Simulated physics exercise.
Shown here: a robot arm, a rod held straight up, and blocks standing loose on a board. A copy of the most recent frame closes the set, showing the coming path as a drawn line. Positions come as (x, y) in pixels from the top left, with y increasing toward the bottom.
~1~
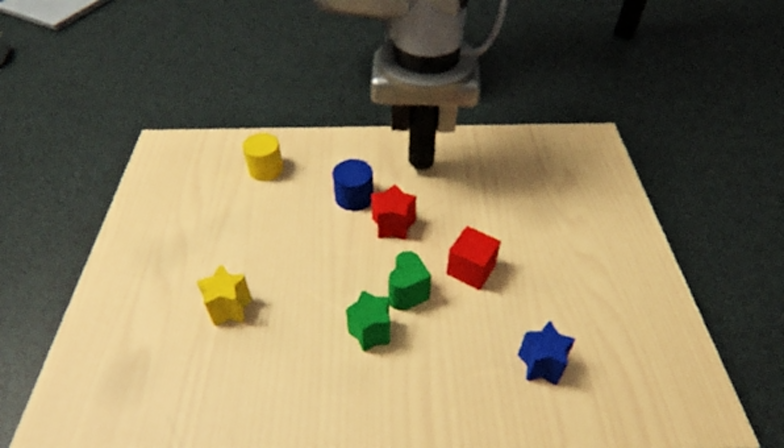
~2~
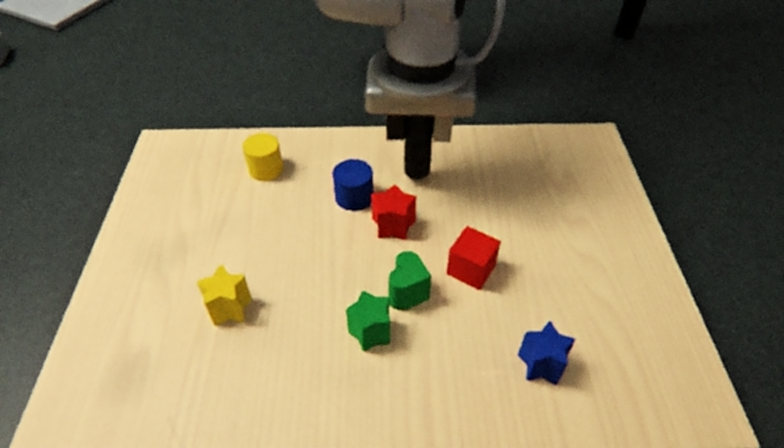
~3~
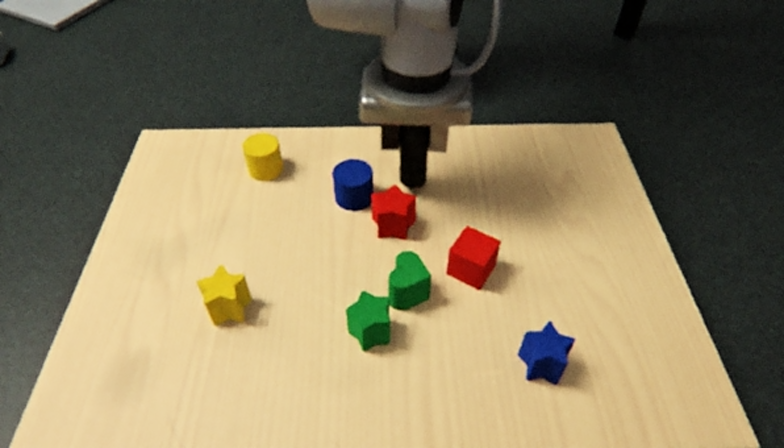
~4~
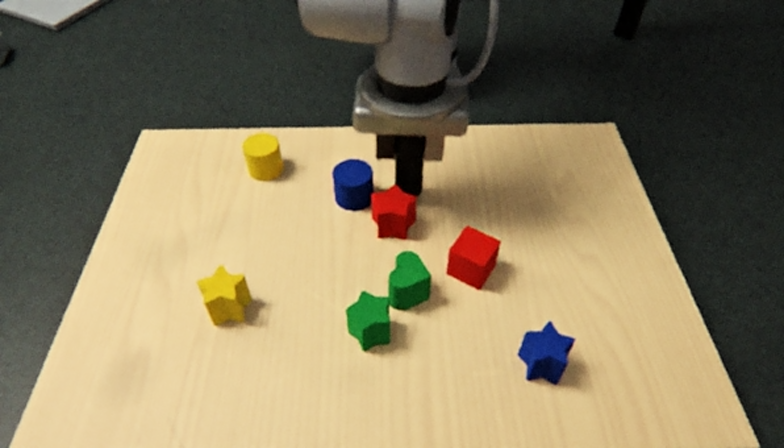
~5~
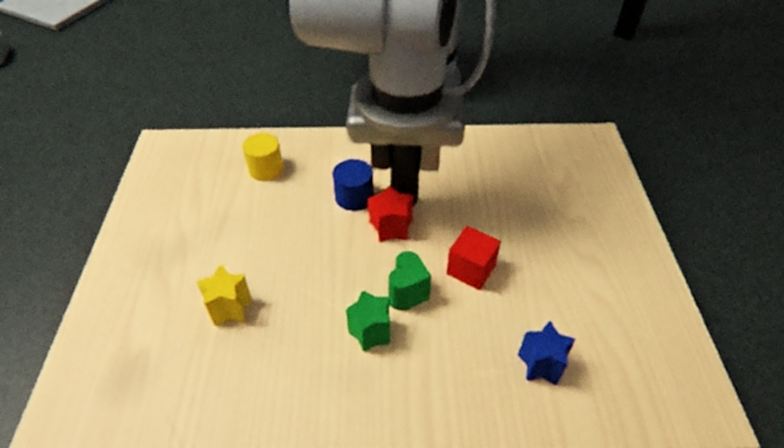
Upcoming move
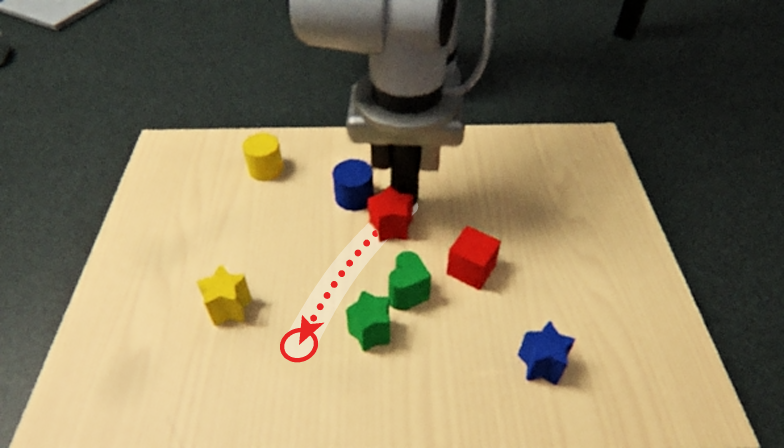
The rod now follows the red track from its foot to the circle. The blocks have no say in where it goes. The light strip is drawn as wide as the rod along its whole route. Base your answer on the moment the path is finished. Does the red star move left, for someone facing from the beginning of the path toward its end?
I believe so.
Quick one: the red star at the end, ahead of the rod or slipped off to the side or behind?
The red star is left behind or beside.
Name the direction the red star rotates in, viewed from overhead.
Spin direction: Counter-clockwise.
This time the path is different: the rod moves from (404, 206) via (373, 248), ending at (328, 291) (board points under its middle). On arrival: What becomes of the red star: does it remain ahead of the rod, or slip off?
My prediction: In front.
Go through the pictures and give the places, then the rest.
In the first picture, rod's lower end (421, 162); blue round block (352, 172); green star (370, 309); red star (393, 200).
In the second picture, rod (417, 171); blocks still.
In the third picture, rod (413, 181); blocks still.
In the fourth picture, rod (409, 190); blocks still.
In the fifth picture, rod (404, 199); blue round block (352, 172); green star (370, 309); red star (391, 202).
Drawn move, from (404, 206) via (348, 265), ending at (299, 345).
What follows on the original path. One third of the way, rod (366, 237); red star (358, 244), turned 20° anticlockwise.
Two thirds of the way, rod (330, 283); green star (372, 313); red star (338, 293), turned 55° anticlockwise.
At the end, rod (298, 339); blue round block still; green star (380, 321), turned 40° anticlockwise; red star (332, 327), turned 105° anticlockwise.
